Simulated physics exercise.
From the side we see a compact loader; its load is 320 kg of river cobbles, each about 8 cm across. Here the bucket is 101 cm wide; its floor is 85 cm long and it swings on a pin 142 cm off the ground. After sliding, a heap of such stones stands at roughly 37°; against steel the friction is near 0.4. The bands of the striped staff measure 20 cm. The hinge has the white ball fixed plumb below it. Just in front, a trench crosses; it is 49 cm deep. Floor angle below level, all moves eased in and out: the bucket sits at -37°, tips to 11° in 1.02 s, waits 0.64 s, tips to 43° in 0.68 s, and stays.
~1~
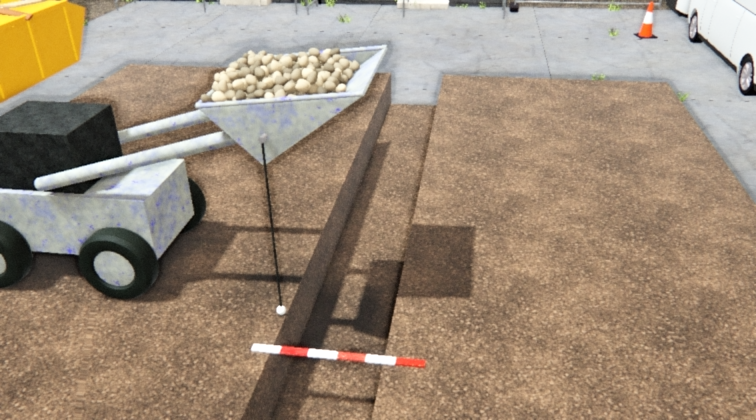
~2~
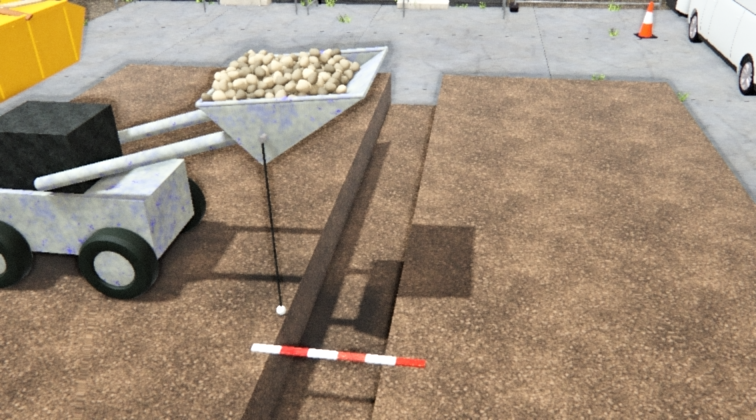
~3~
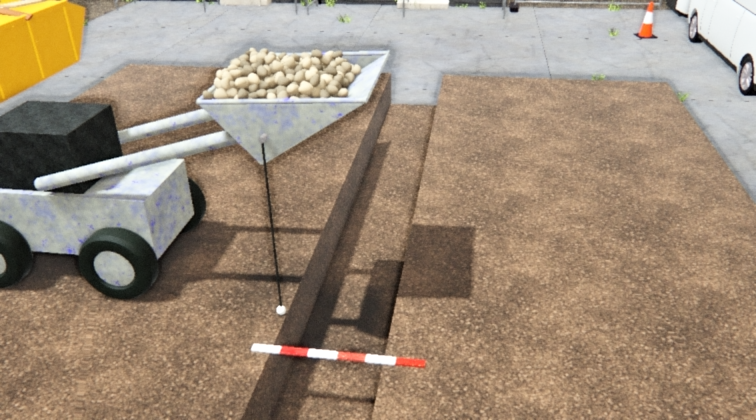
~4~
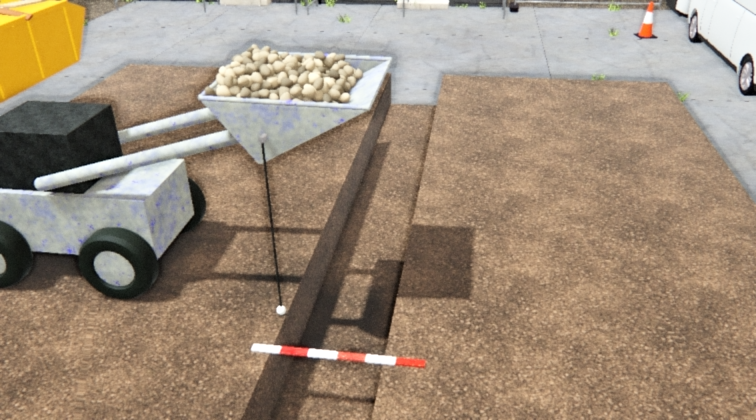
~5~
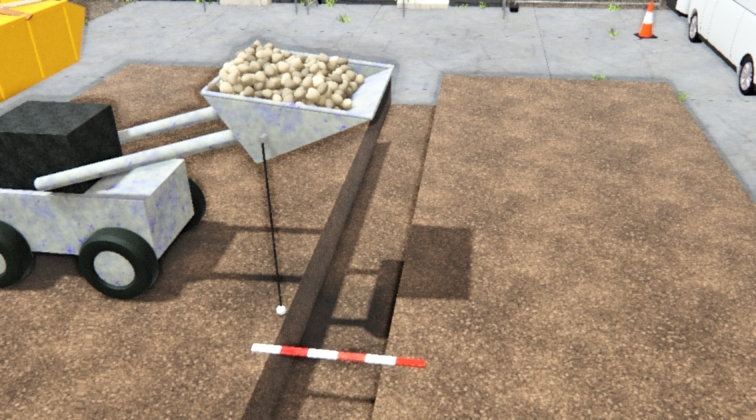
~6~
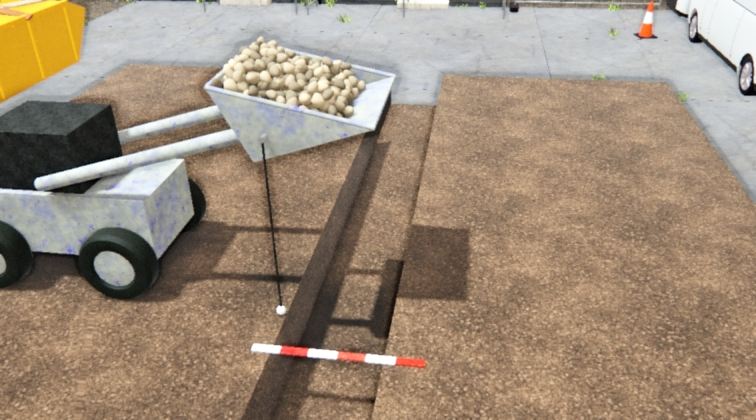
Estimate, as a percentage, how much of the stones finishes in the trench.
I would say roughly 50 per cent.
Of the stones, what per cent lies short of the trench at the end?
About 0% of the load.
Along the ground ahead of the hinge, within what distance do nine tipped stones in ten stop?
Close to 130 cm from the hinge.
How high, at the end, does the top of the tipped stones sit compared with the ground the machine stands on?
Result: Near 20 cm above the ground.
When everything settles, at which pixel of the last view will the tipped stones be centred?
Roughly (397, 309), I'd say.
A little later the floor is at 3°; 100 % in the bucket; the foremost stones are at (354, 133).
Then the floor is at 11°; 99 % in the bucket, 1 % in the trench; the foremost stones are at (382, 163).
Later still the floor is at 43°; 1 % in the bucket, 52 % in the trench, 47 % past the trench; the foremost stones are at (539, 260).
In the end the floor is at 43°; 0 % in the bucket, 51 % in the trench, 49 % past the trench; the foremost stones are at (558, 244).
